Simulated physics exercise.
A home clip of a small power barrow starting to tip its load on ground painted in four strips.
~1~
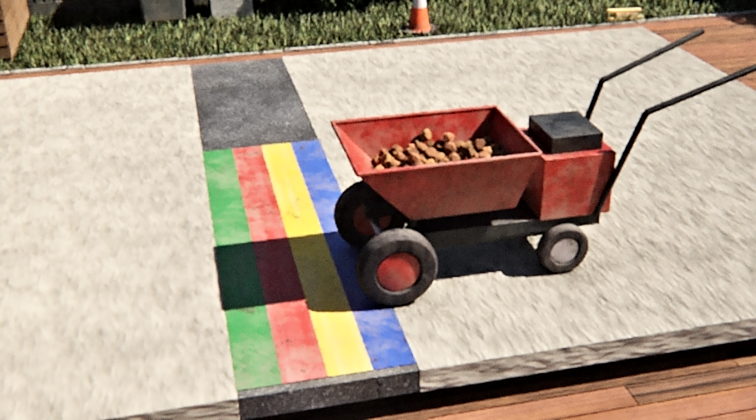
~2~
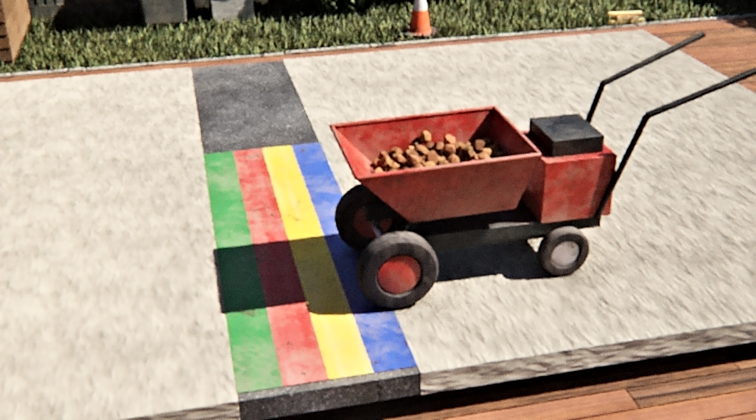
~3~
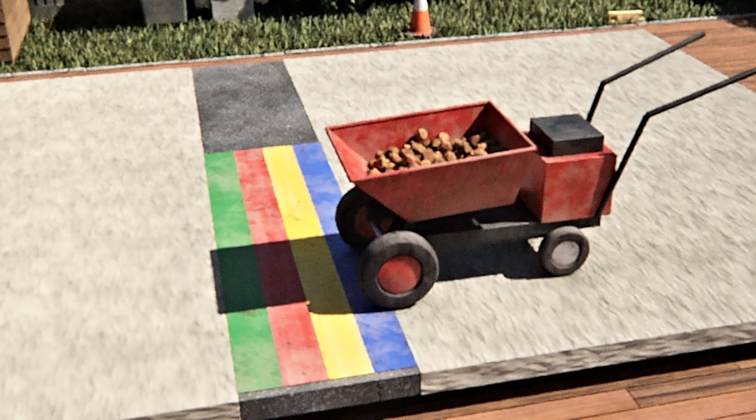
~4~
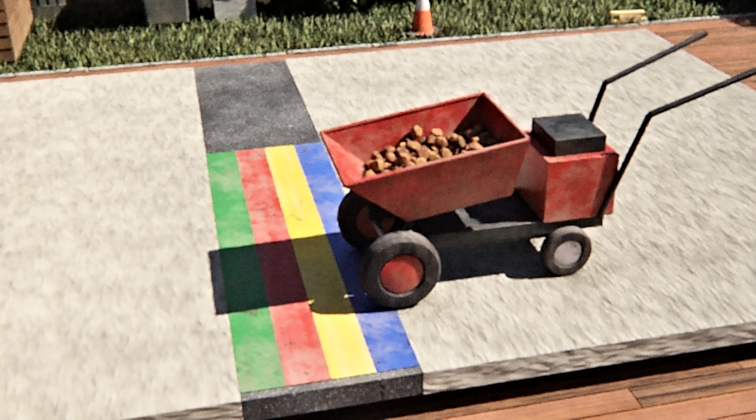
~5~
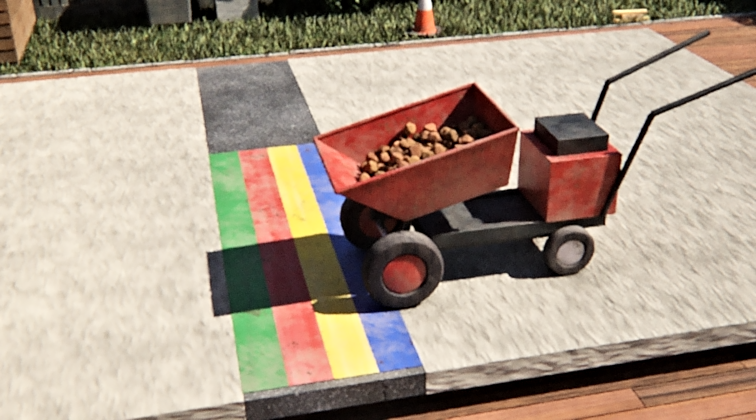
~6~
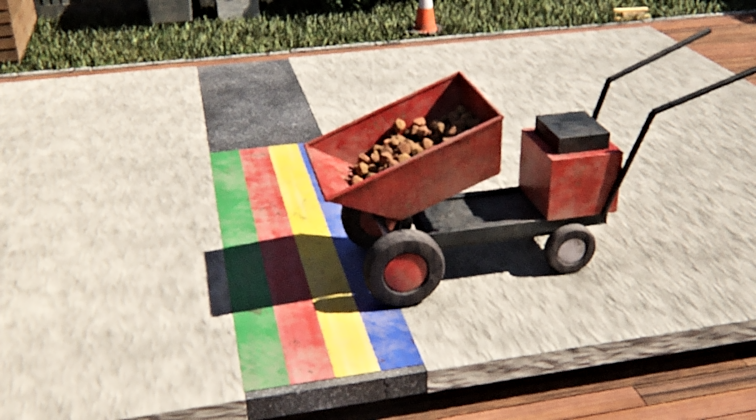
A small red power barrow with black handles stands on a pale slab edged by wooden boards, seen from above and to one side, with grass and an orange cone behind. Its skip holds brown clods and faces left, beside green, red, yellow and blue strips. The skip tilts gradually, its right end rising and its left lip lowering, while the wheels stay put and the view barely shifts.
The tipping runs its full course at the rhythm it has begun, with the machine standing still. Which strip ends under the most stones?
Most covered: The green band.
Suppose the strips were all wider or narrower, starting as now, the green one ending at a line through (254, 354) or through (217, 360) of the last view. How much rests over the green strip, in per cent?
Roughly 30 per cent, and 40 per cent.
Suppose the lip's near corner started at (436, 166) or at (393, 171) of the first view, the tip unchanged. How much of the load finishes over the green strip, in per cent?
Roughly 20 per cent, and 30 per cent.
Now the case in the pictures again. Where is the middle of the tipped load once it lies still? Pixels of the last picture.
Close to (227, 289).
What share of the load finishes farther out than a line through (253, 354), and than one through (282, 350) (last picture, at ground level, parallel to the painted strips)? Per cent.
First some 60, then 80 per cent.
Soon after the last picture, skip tipped steeply; all in the skip.
A little later, skip tipped right over; about half in the skip; a stray few over the red strip; about a third over the green strip; a small part off the paint.
Later still, skip tipped right over; a small part in the skip; a small part over the red strip; about a third over the green strip; about half off the paint.
At rest, skip tipped right over; a small part in the skip; none over the blue strip; none over the yellow strip; a small part over the red strip; about a third over the green strip; about half off the paint.
